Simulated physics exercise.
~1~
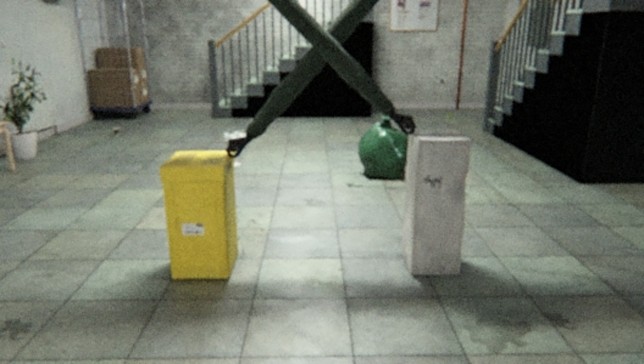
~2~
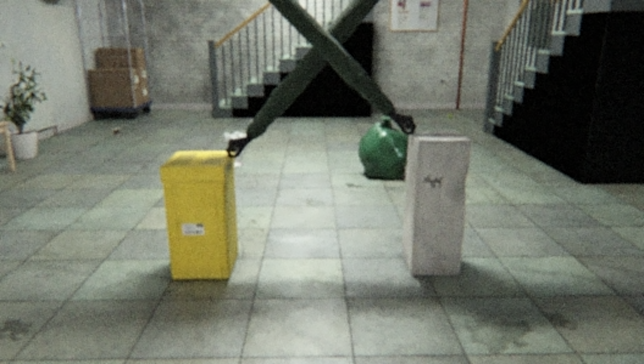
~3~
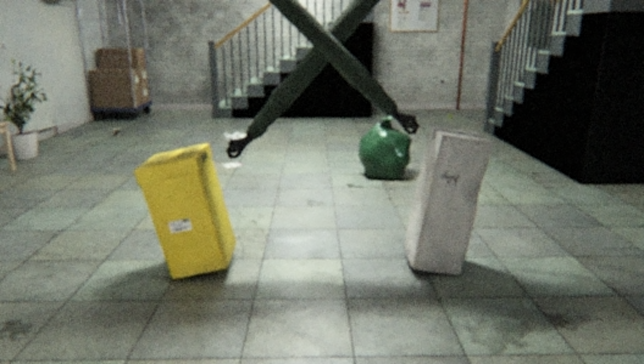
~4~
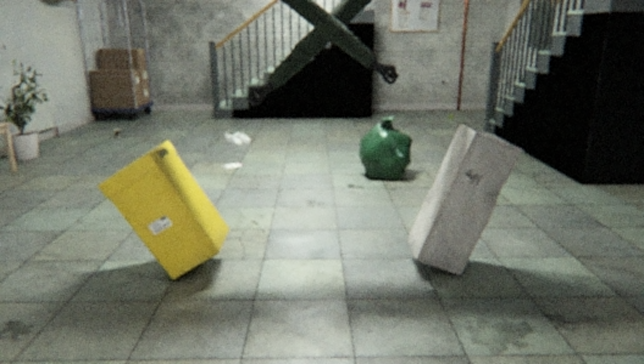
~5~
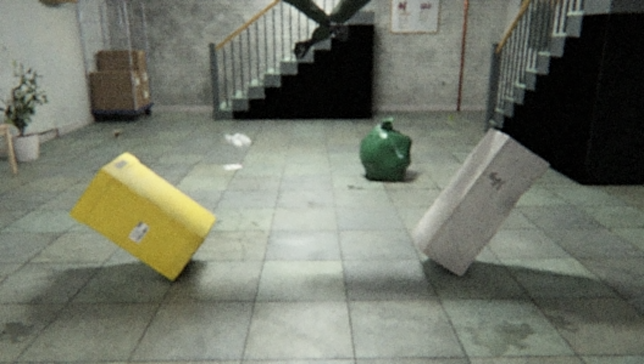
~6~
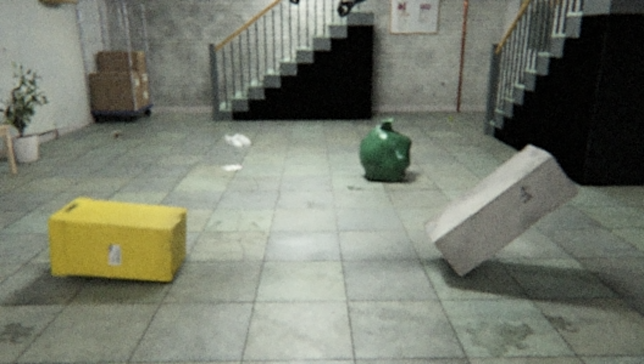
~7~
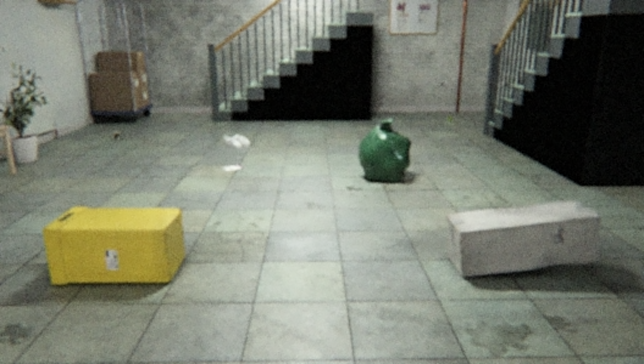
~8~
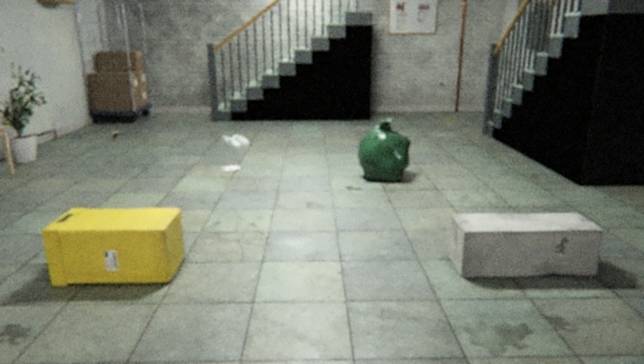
A yellow box on the left and a white box on the right stand upright on a grey tiled floor, seen from the front in a large room. Behind them are a green rounded object, railed stairs, stacked cartons and a potted plant. Two dark, crossed arms reach down from above, touching the boxes' top inner edges. The arms let go and draw back upward as the boxes tip outward, away from each other. The yellow box leans faster and lands on its side first. The white box topples right soon after, and both end lying flat.
